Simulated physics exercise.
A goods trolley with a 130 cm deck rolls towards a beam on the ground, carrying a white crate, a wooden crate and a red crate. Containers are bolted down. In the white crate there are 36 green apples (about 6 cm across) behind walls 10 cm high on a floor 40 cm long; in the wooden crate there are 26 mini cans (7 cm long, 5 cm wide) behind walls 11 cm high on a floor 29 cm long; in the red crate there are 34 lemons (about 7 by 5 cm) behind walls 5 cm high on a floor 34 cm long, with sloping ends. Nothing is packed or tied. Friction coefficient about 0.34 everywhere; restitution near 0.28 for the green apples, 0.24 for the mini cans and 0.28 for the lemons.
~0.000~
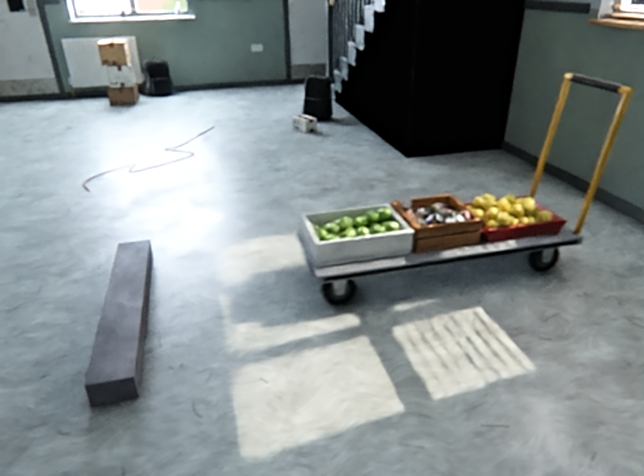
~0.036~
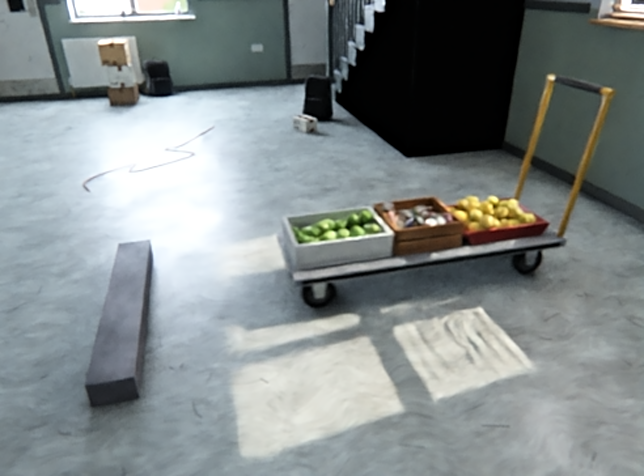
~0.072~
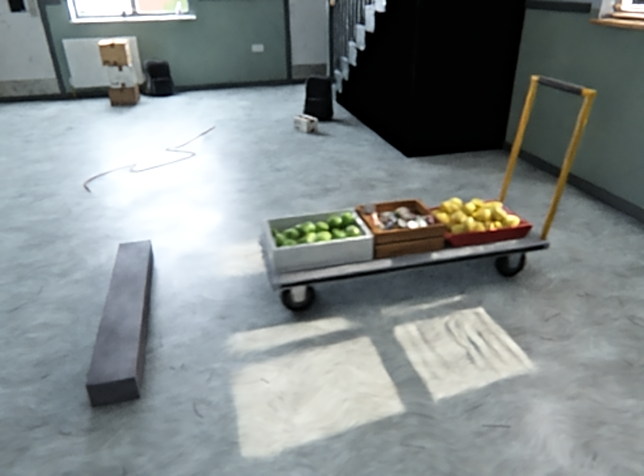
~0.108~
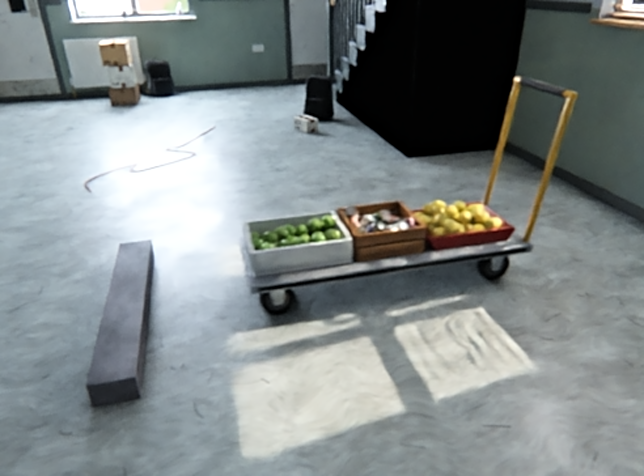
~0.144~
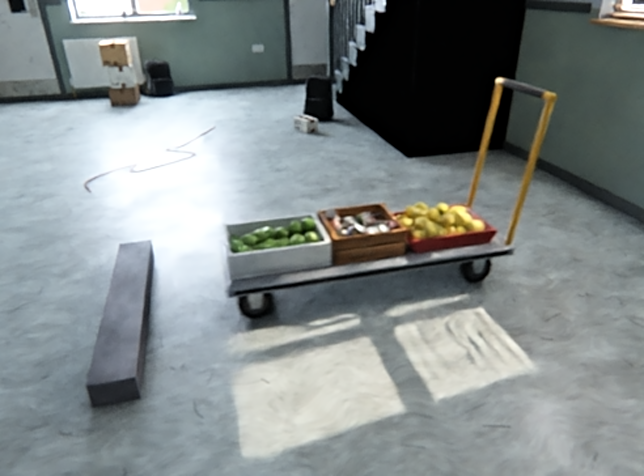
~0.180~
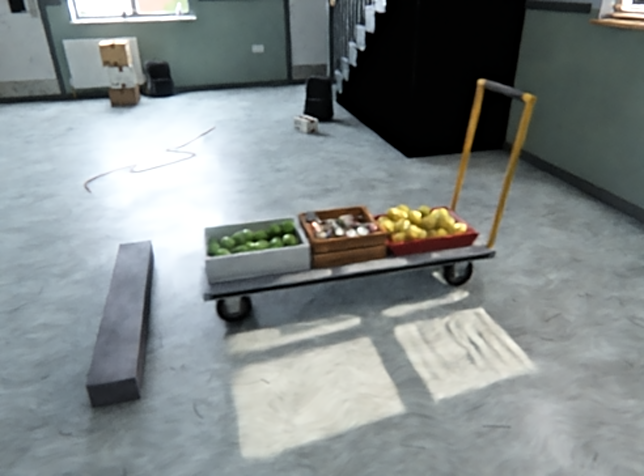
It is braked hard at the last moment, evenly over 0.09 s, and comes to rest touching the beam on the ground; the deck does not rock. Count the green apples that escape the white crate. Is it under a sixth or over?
The white crate loses fewer than one in six of its green apples.
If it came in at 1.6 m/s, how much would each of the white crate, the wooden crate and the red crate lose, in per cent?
Then white crate 0, wooden crate 0, red crate 10 per cent.
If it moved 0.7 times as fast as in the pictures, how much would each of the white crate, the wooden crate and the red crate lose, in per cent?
Then white crate 0, wooden crate 0, red crate 10 per cent.
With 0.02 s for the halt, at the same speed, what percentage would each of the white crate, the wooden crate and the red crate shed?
In that case white crate 10, wooden crate 10, red crate 30 per cent.
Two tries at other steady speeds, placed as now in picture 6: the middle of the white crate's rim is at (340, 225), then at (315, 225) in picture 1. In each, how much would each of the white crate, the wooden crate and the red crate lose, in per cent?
White crate 0 then 0, wooden crate 10 then 0, red crate 10 then 10 per cent.
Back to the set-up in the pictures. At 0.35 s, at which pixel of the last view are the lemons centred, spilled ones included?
Near (345, 235).
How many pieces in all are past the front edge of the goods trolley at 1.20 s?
Some 1 pieces.
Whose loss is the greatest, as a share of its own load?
It is the red crate.
After 0.25 s, braking starts.
After 0.35 s, white crate 36 in, 0 out, wooden crate 26 in, 0 out and red crate 34 in, 0 out.
After 0.47 s, white crate 36 in, 0 out, wooden crate 24 in, 2 out and red crate 32 in, 2 out.
After 0.70 s, white crate 34 in, 2 out, wooden crate 24 in, 2 out and red crate 26 in, 8 out.
Outcome (at 1.20 s), white crate 34 in, 2 out, wooden crate 24 in, 2 out and red crate 25 in, 9 out. Asked share, 2 of 36, 6 per cent.
